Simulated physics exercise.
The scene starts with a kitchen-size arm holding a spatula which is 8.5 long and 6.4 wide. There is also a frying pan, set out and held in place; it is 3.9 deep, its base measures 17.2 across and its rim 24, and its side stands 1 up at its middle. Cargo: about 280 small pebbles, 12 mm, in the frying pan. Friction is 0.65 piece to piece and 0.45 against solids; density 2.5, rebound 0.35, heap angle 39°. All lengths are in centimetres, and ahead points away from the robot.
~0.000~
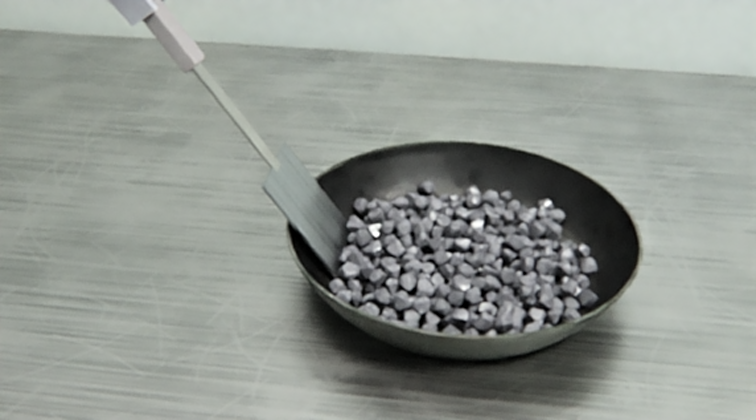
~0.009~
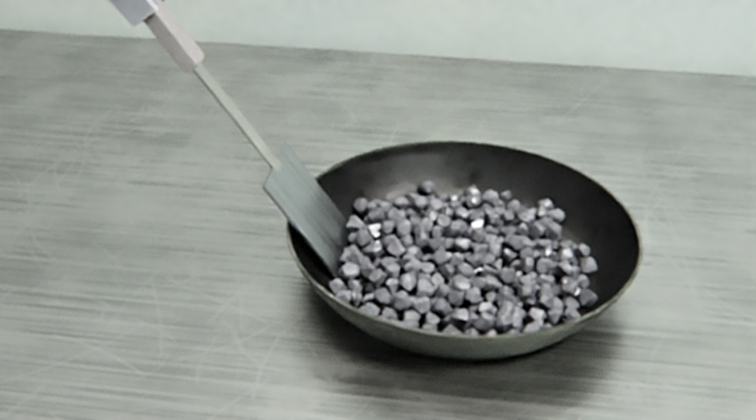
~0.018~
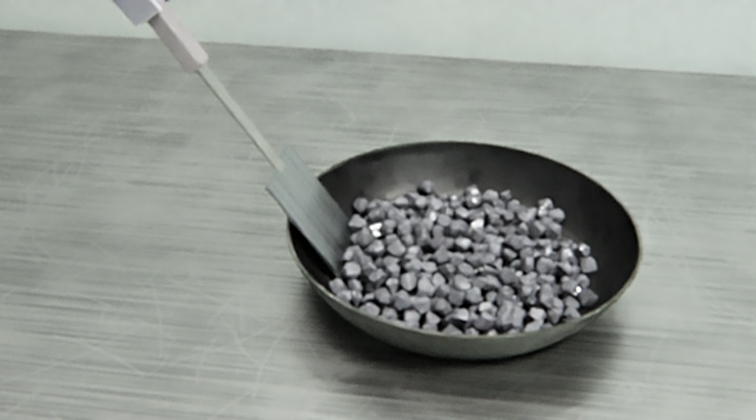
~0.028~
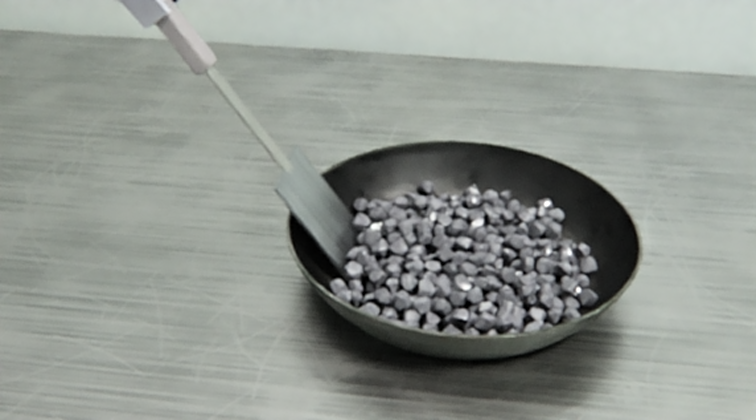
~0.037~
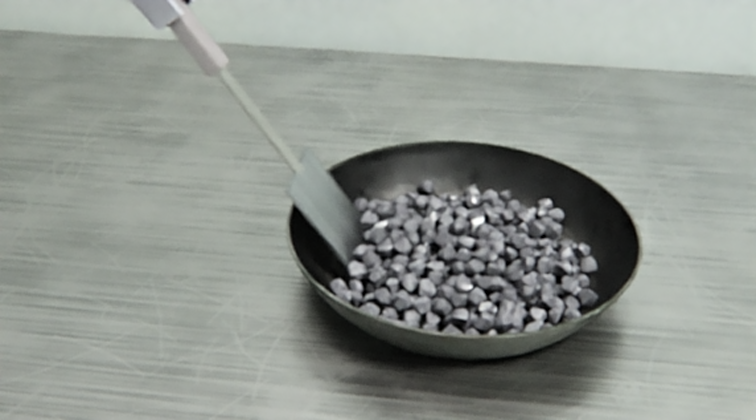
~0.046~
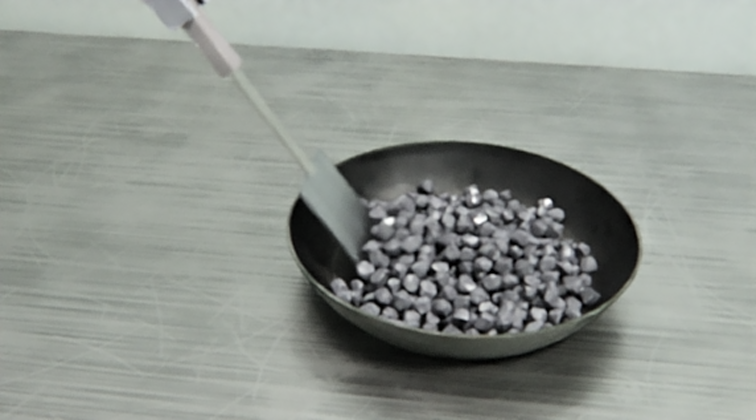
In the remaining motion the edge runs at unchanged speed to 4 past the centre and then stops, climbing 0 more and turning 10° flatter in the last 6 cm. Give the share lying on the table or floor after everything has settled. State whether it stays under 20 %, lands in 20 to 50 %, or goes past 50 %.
It stays under 20 %.
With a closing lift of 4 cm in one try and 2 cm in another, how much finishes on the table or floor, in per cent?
Some 5 and 0 per cent.
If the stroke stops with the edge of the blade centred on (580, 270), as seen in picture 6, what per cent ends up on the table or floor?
The share ending on the table or floor is about 15 per cent.
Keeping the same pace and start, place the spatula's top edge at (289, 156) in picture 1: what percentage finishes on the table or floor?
About 5%.
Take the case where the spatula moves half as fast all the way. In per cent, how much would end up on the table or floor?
Then around 0 percent would finish on the table or floor.
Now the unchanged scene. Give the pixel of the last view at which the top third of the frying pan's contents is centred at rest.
I'd say around pixel (572, 252).
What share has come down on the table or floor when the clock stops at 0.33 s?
Estimate: About 0 percent.
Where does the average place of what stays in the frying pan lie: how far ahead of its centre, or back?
What stays is shifted forward by around 4.0 cm.
By 0.08 s, sloping 55°, highest piece 4 above the table; 284 in the frying pan.
By 0.11 s, sloping 51°, highest piece 5 above the table; 284 in the frying pan.
By 0.33 s, sloping 45°, highest piece 6 above the table; 283 in the frying pan, 1 on the table or floor.
By 1.38 s, sloping 45°, highest piece 5 above the table; 283 in the frying pan, 1 on the table or floor.
Final count, 283 in the frying pan, 1 on the table or floor. That is 0 % on the table or floor.
